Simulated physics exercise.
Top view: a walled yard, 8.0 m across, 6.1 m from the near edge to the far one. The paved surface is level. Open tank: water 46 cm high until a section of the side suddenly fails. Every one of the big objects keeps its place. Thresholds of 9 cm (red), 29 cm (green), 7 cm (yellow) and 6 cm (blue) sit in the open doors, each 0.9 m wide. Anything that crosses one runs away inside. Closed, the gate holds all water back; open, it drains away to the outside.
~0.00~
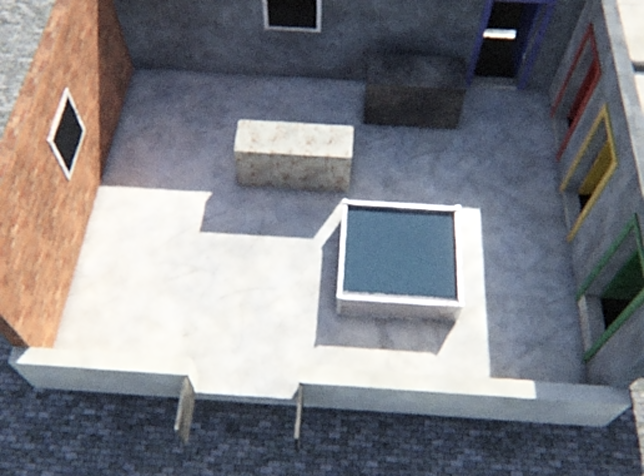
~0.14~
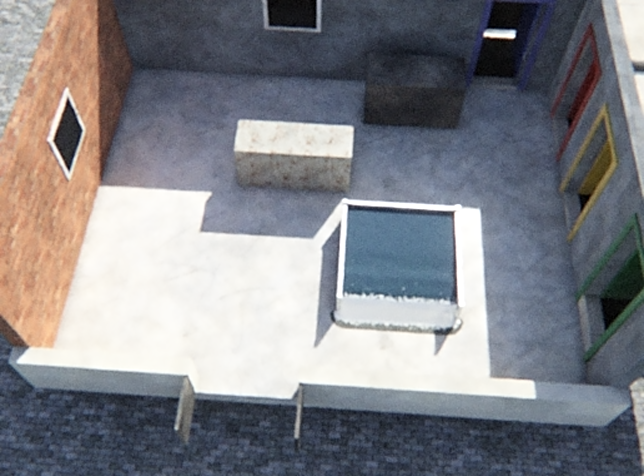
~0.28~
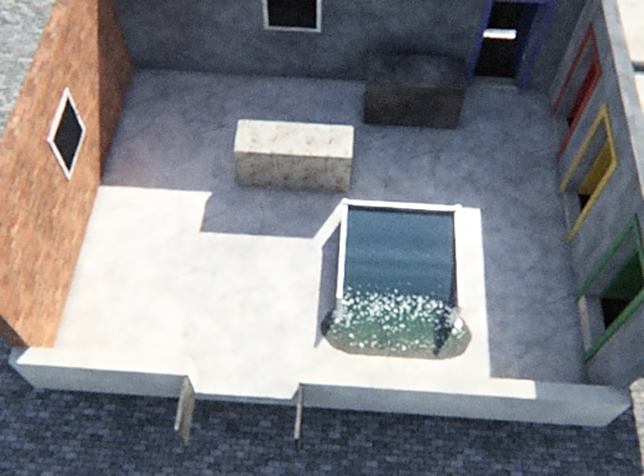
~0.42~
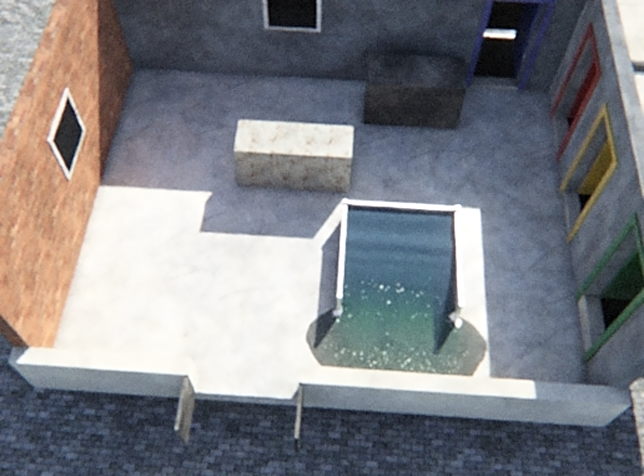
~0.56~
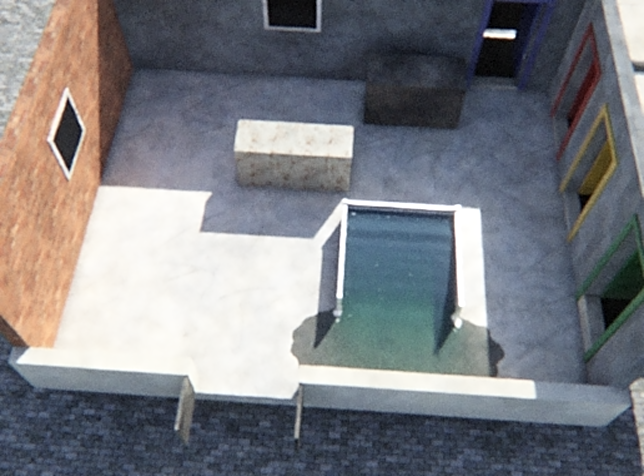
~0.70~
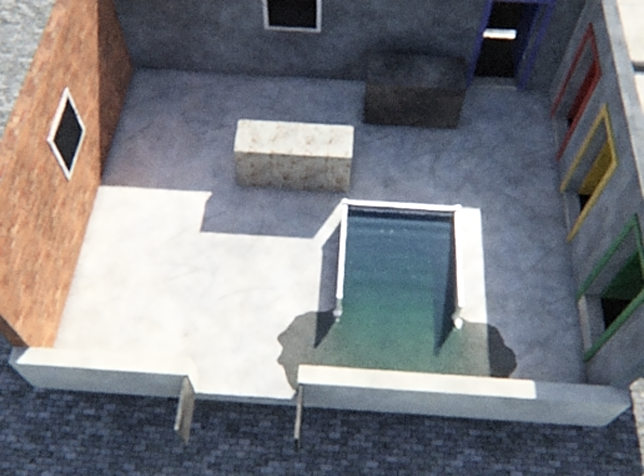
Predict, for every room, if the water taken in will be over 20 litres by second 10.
One by one: Red door: Falls short. Green door: Falls short. Yellow door: Falls short. Blue door: Falls short.
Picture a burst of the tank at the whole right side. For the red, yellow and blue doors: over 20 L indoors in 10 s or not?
Red falls short; yellow exceeds; blue exceeds.
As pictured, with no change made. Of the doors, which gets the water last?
Blue.
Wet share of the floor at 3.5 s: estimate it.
Roughly 40 % of the floor.
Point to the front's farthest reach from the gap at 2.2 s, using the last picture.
Point: Roughly (134, 371) in the last view.
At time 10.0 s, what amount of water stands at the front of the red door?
Looks like about 6.0 cm at that spot.
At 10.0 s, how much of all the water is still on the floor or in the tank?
It comes to near 90 per cent.
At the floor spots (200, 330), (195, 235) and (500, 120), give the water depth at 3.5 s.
3, 2, 0 cm.
After 1.4 s water covers 10 % of the floor and is deepest (34 cm) near (402, 378); red door not reached, green door not reached, yellow door not reached, blue door not reached.
After 2.2 s water covers 20 % of the floor and is deepest (28 cm) near (587, 402); red door not reached, green door 11 cm at the sill, 0 L in, yellow door not reached, blue door not reached.
After 3.5 s water covers 40 % of the floor and is deepest (18 cm) near (562, 401); red door not reached, green door 14 cm at the sill, 0 L in, yellow door 4 cm at the sill, 0 L in, blue door not reached.
After 6.0 s water covers 60 % of the floor and is deepest (10 cm) near (470, 93); red door 2 cm at the sill, 0 L in, green door 6 cm at the sill, 0 L in, yellow door 3 cm at the sill, 0 L in, blue door 8 cm at the sill, 2 L in.
After 10.0 s water covers 85 % of the floor and is deepest (6 cm) near (554, 157); red door 6 cm at the sill, 0 L in, green door 4 cm at the sill, 0 L in, yellow door 2 cm at the sill, 0 L in, blue door 5 cm at the sill, 7 L in.
